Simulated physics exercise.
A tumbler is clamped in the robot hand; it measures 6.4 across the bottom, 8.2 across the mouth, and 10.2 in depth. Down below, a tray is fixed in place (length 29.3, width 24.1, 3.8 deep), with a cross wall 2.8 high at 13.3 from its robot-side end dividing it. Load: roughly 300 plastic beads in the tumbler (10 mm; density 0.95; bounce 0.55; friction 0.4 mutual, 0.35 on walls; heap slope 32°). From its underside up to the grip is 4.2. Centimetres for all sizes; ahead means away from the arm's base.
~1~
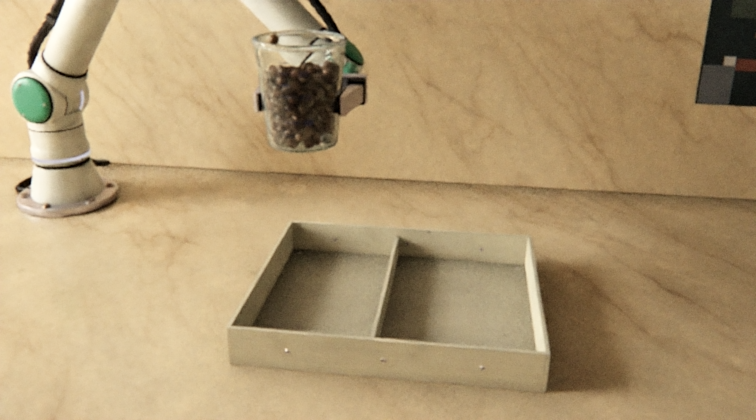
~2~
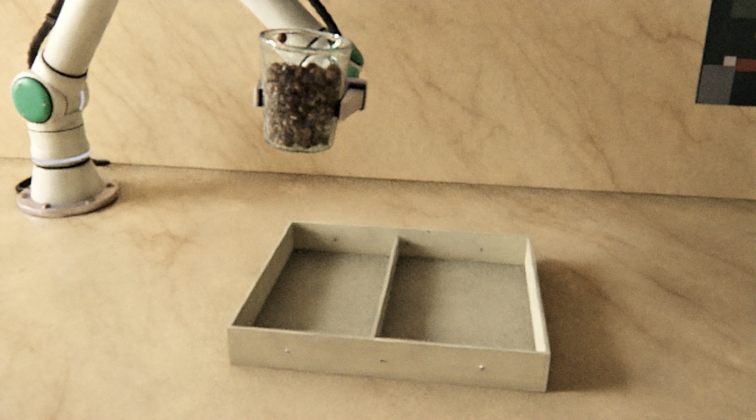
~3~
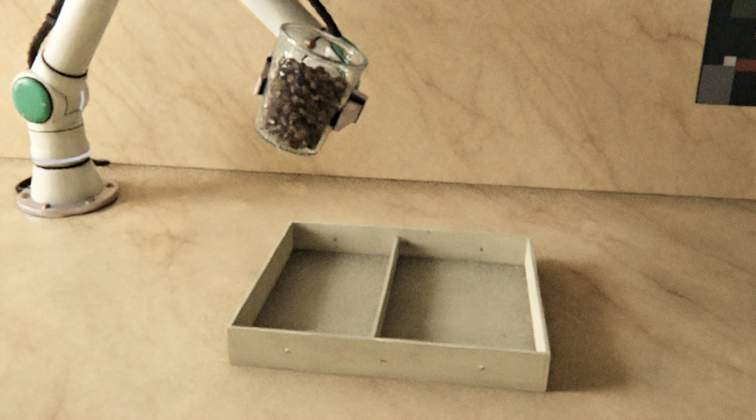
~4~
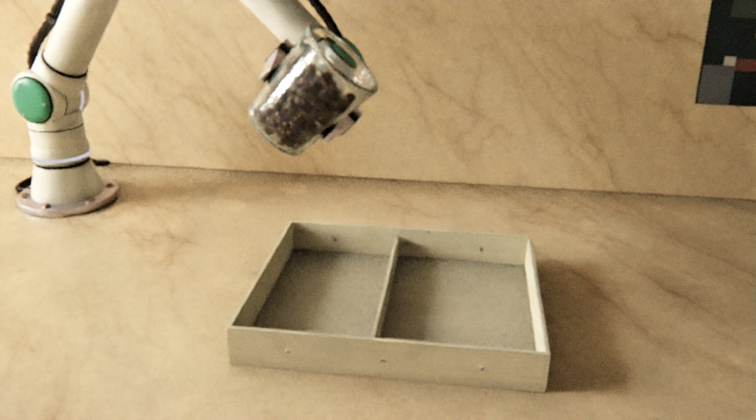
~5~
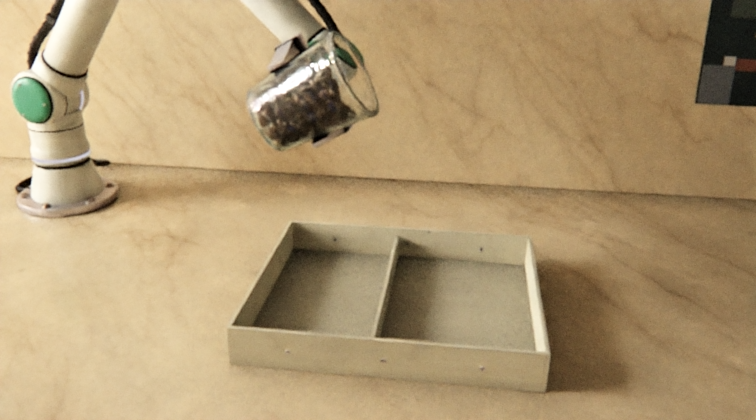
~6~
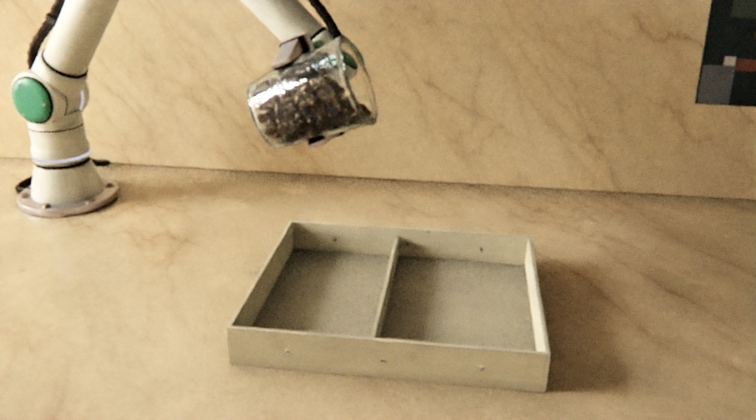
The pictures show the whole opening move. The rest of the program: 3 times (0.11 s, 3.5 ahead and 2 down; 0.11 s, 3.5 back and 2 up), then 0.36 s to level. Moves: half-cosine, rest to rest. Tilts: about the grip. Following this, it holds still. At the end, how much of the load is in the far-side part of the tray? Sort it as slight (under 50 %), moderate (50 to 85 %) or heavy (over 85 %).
It counts as slight.
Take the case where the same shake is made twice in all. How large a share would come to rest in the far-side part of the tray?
I'd expect close to 20 per cent then.
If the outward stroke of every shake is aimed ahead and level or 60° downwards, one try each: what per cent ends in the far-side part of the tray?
You'd get about 45 per cent with the first setting and about 10 per cent with the second.
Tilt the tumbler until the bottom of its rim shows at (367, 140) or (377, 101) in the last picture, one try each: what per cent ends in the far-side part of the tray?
The first try gives around 75 percent and the second around 10 percent.
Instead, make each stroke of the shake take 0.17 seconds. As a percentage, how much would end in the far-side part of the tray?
Then roughly 10 percent.
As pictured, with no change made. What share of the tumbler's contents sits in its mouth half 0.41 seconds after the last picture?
55 per cent.
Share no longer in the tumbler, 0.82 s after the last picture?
Share out so far: Near 30 %.
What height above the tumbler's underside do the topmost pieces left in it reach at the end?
Roughly 8.0 cm.
Then, 0.41 s later, tilted 67° forward, highest piece 24 above the table; 249 in the tumbler, 33 in the far-side part, 3 in the robot-side part, 17 in flight or on a rim.
Then, 0.82 s later, tilted 40° forward, highest piece 26 above the table; 210 in the tumbler, 67 in the far-side part, 11 in the robot-side part, 3 on the table or floor, 11 in flight or on a rim.
Then, 1.22 s later, level, highest piece 26 above the table; 210 in the tumbler, 78 in the far-side part, 11 in the robot-side part, 3 on the table or floor.
Then, 2.27 s later, level, highest piece 26 above the table; 210 in the tumbler, 78 in the far-side part, 11 in the robot-side part, 3 on the table or floor.
At rest, 210 in the tumbler, 78 in the far-side part, 11 in the robot-side part, 3 on the table or floor. That is 26 % in the far-side part of the tray.
